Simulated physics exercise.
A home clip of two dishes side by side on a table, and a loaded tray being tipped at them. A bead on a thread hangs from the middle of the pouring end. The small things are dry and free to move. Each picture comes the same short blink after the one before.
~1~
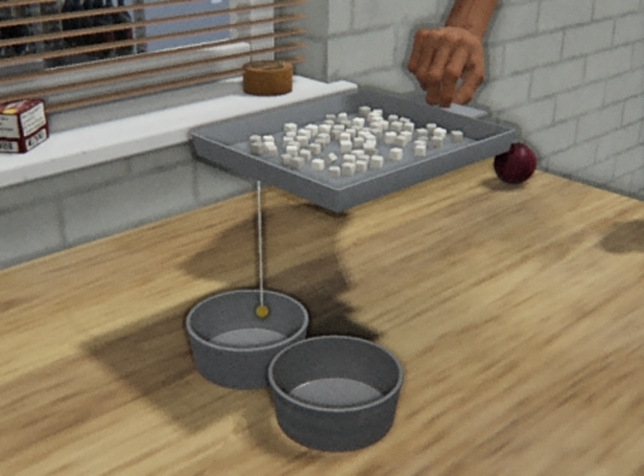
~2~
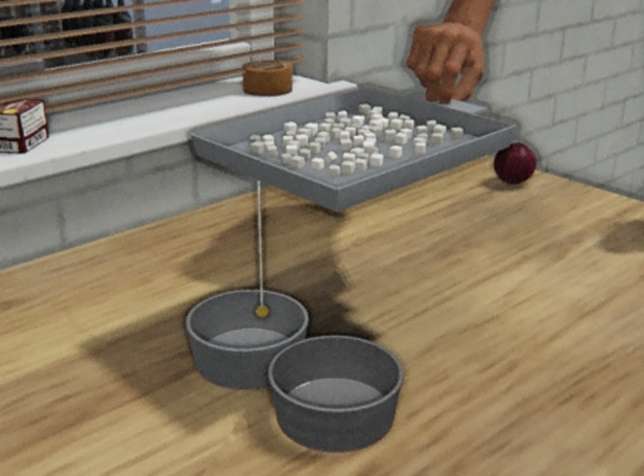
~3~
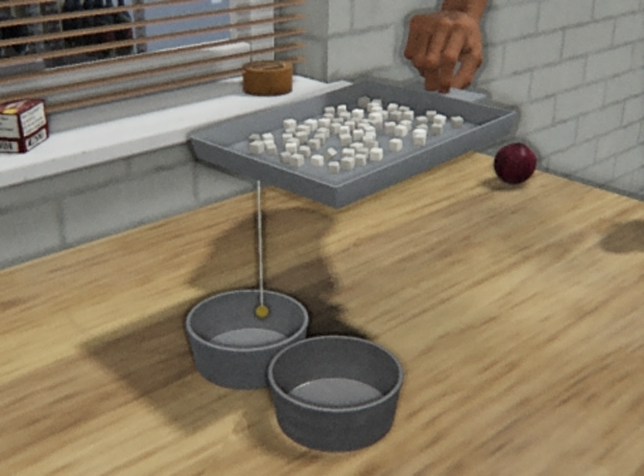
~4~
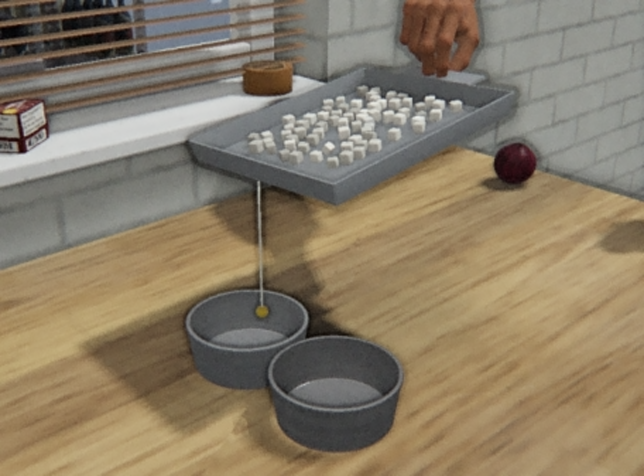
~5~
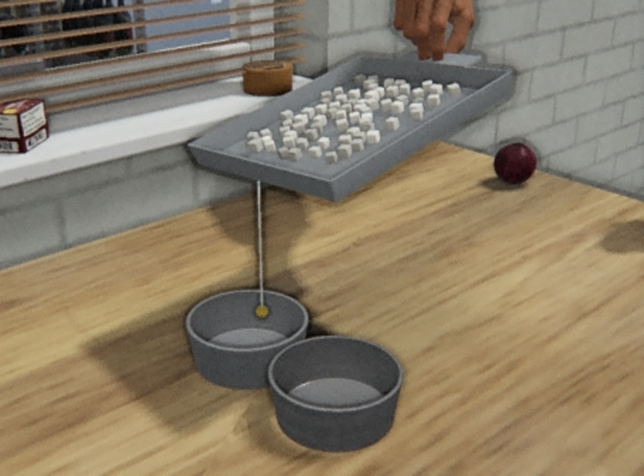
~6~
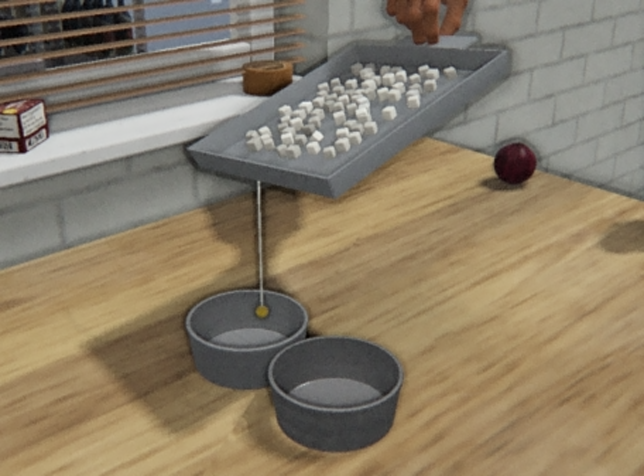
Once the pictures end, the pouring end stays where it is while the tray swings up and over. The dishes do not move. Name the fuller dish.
It favours the left-hand dish.
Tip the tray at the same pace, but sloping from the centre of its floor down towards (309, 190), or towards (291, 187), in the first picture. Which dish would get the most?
At the first place the right-hand dish, at the second the right dish.
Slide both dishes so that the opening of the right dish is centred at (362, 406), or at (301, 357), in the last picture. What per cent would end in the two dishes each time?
Roughly 0 per cent, and 60 per cent.
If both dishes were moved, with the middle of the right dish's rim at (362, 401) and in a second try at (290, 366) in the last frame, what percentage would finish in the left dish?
In turn 0 and 70 in a hundred.
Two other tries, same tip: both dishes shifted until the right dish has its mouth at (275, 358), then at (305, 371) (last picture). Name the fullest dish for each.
At the first place the left one, at the second the left dish.
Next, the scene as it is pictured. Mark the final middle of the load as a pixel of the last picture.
Roughly at (166, 341).
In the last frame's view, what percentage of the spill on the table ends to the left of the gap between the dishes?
Near 100 %.
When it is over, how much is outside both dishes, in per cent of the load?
Near 70 %.
Soon, tray tipped steeply; nearly all on the tray; a stray few in the air.
A while on, tray tipped right over; most on the tray; a stray few in the left dish; a small part outside both; a stray few in the air.
Towards the end, tray tipped past a quarter turn; about a quarter in the left dish; about two thirds outside both.
Finally, tray tipped past a quarter turn; none in the right dish; about a quarter in the left dish; about two thirds outside both.
